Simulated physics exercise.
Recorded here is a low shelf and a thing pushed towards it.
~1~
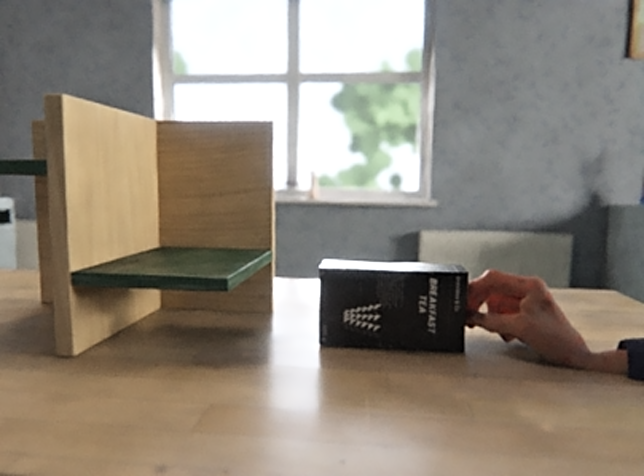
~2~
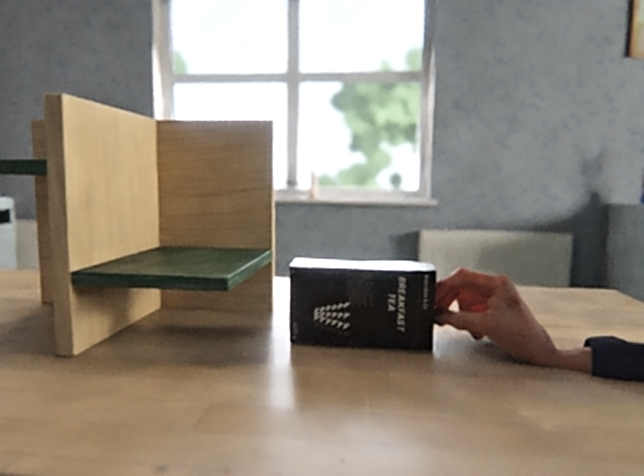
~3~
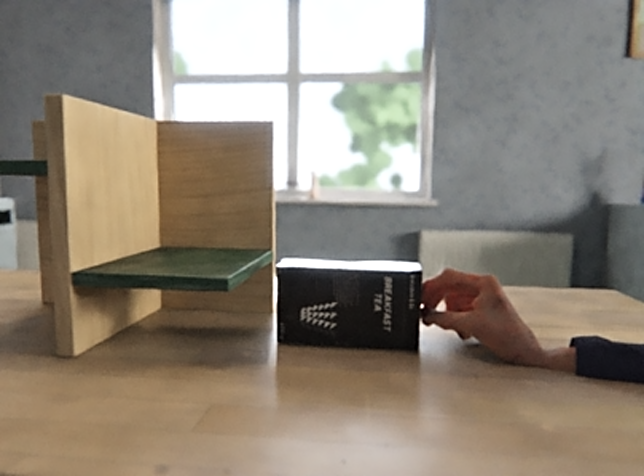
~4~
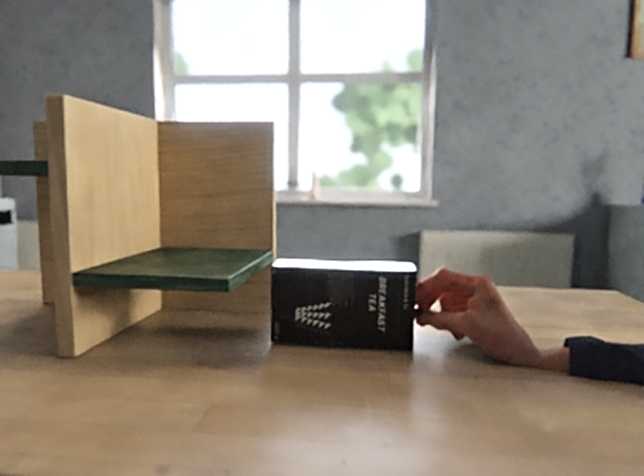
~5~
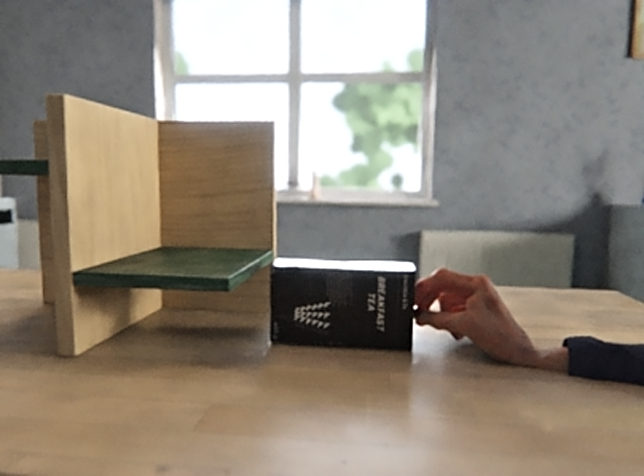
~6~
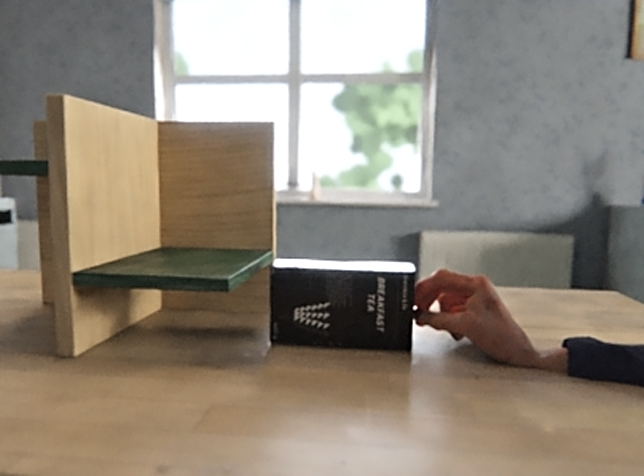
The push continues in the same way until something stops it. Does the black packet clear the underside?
The black packet won't go under.
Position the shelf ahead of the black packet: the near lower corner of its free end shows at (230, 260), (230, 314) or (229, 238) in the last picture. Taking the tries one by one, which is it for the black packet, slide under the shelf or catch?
In the order given it passes, it won't pass and it passes.
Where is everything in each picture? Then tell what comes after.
Hand sliding it forward; black packet (391, 304); shelf (115, 221), in the first frame.
Hand sliding it forward; black packet (362, 303); shelf (115, 221), in the second frame.
Hand sliding it forward; black packet (348, 303); shelf (116, 221), in the third frame.
Hand sliding it forward; black packet (343, 303); shelf (116, 222), in the fourth frame.
Hand sliding it forward; black packet (342, 302); shelf (117, 221), in the fifth frame.
Hand sliding it forward; black packet (342, 303); shelf (117, 221), in the sixth frame.
Then, 0.22 s on from there, black packet sliding up to the opening near (329, 302).
Then, 0.82 s on from there, black packet sliding up to the opening near (324, 302).
In the end, the black packet stops at the shelf, near (324, 302).
